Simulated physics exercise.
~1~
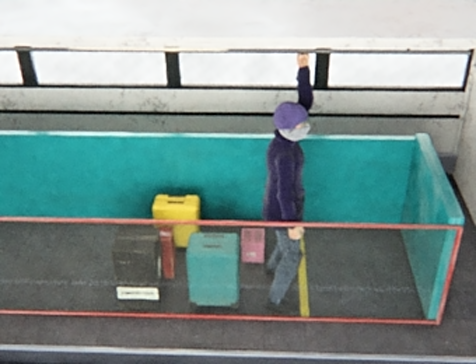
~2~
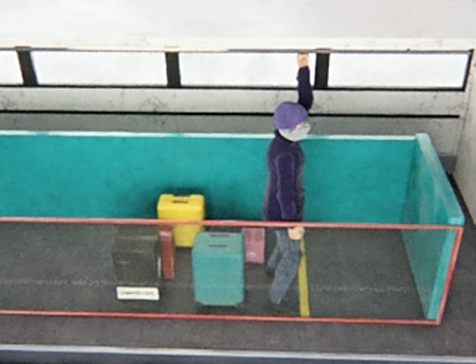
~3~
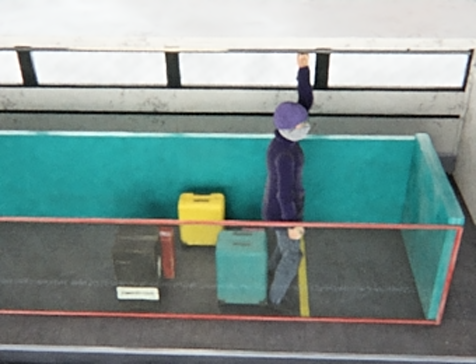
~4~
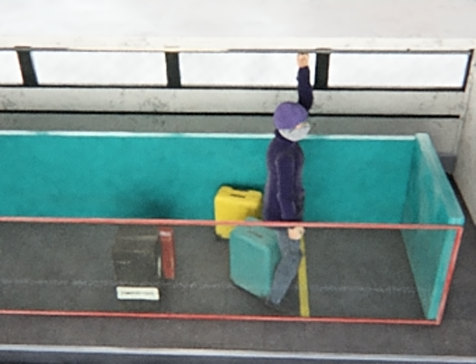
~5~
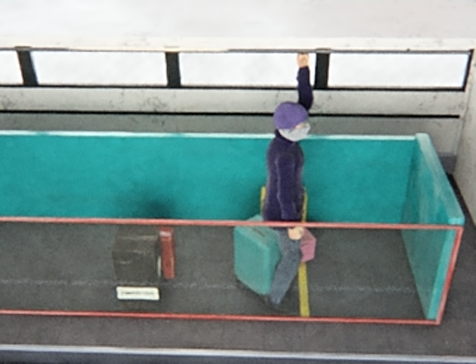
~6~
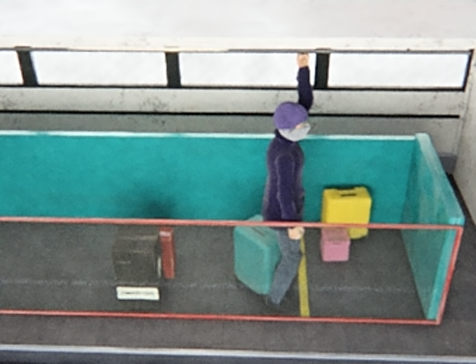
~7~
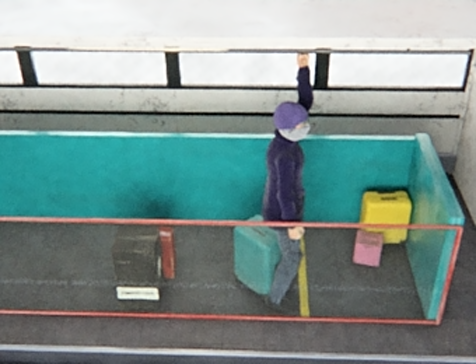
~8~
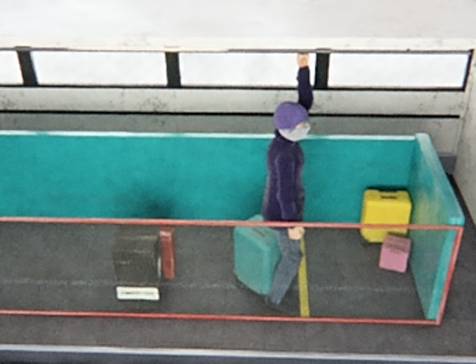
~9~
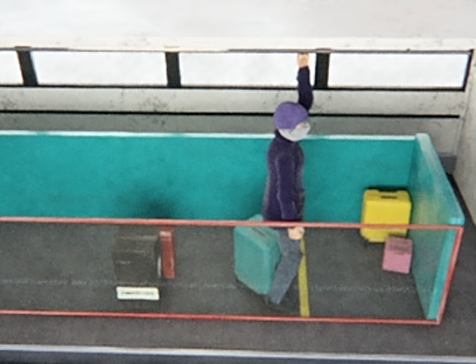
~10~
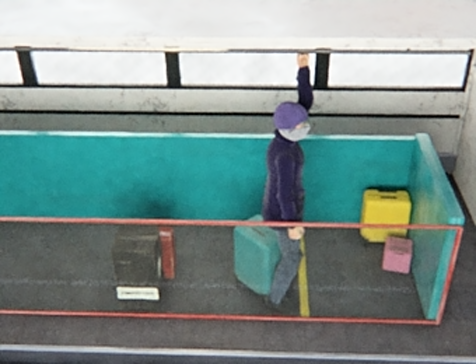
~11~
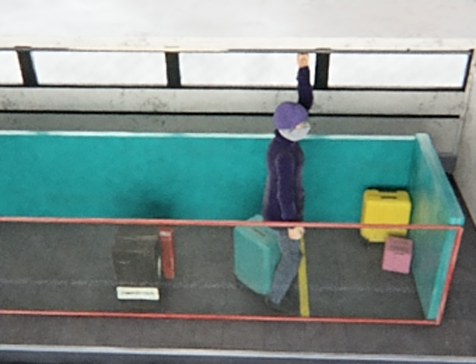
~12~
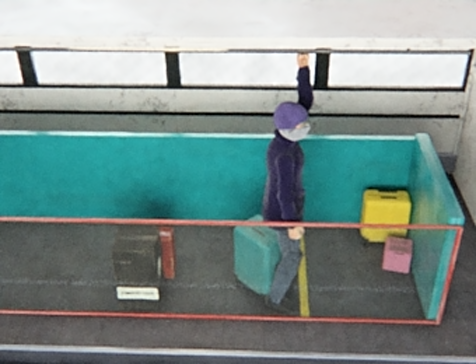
A yellow case, a teal case and a small pink tub slide right across the dark floor of a teal-walled bay, seen from above and the side, where a figure in a purple cap and dark jacket stands with one arm raised to a rail. A black bag and a red carton stay still at left. The teal case reaches the figure's legs, leans and stops short of the yellow line. The yellow case and pink tub pass behind the figure, emerge beyond the line and slide on. Both finish near the right end wall, resting there.
